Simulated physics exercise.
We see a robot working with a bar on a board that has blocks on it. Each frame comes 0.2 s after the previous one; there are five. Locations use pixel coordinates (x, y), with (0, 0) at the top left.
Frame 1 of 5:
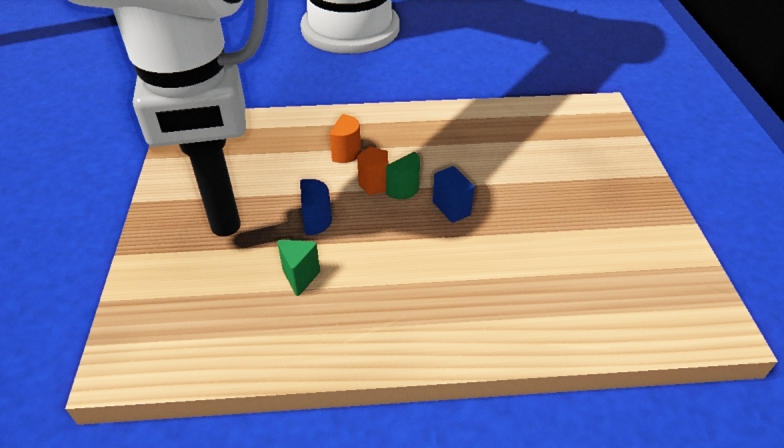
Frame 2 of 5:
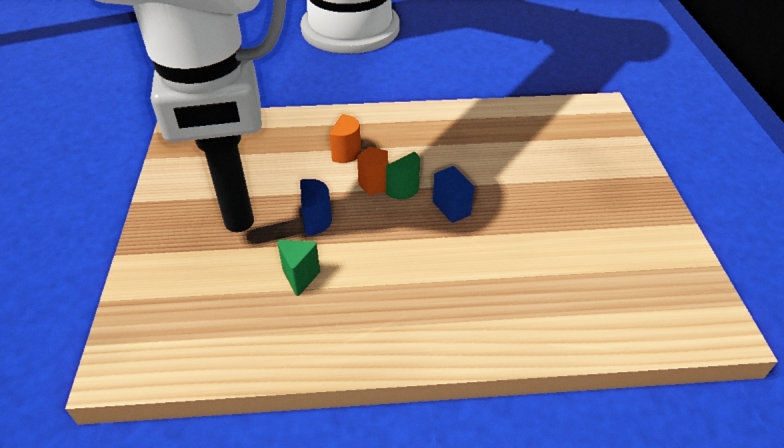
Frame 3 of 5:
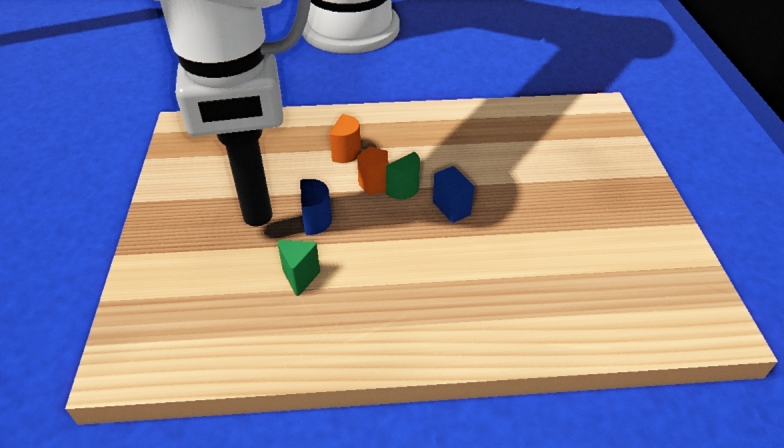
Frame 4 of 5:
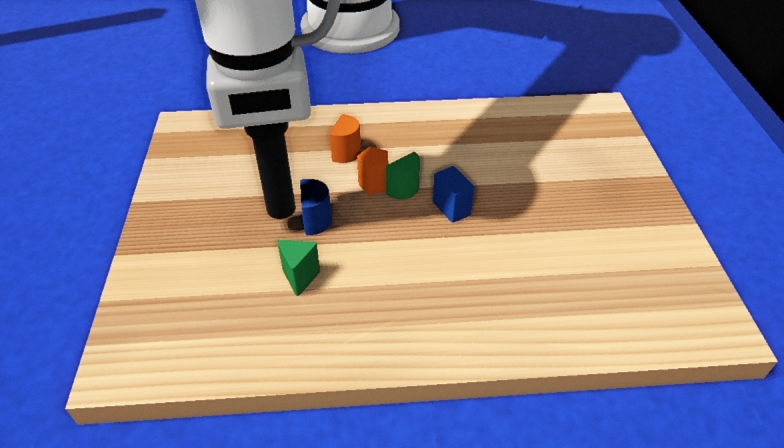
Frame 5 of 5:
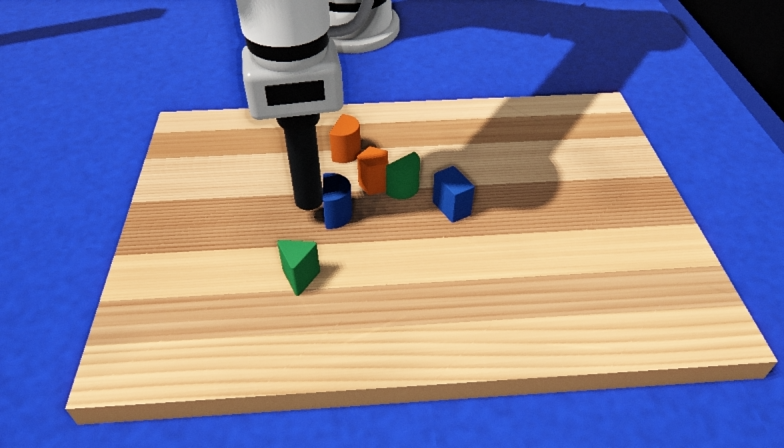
On a striped wooden board laid over a bright blue surface, seen from a fixed raised view, a white robot arm holds a black bar pointing down. Orange, green and blue blocks sit around the upper middle, with a green triangular one nearer the viewer. The arm moves the bar steadily right and slightly away, then pushes the curved blue block a short way right while the others stay still.
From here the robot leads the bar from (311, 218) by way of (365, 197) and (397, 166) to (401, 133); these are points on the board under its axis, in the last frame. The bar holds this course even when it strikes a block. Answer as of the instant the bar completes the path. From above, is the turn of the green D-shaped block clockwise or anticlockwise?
The twist is anticlockwise.
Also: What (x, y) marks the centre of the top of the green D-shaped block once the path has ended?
Just about (427, 158).
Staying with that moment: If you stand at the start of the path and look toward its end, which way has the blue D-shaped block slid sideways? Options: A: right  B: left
My answer is option A.
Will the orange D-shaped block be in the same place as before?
I expect so.
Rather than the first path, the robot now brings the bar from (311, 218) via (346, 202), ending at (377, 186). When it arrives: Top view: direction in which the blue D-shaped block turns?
Answer: With the clock.
The first path, step by step. One third of the way, bar at (365, 180); blue D-shaped block at (388, 176), turned 20° clockwise; orange five-sided block at (385, 152), turned 55° anticlockwise; green D-shaped block at (416, 160).
Two thirds of the way, bar at (397, 149); blue D-shaped block at (396, 174), turned 45° clockwise; orange five-sided block at (411, 123), turned 75° anticlockwise; green D-shaped block at (427, 158), turned 20° anticlockwise.
At the end, bar at (401, 116); blue D-shaped block at (396, 174), turned 45° clockwise; orange D-shaped block still; orange five-sided block at (426, 99); green D-shaped block at (427, 158), turned 20° anticlockwise.
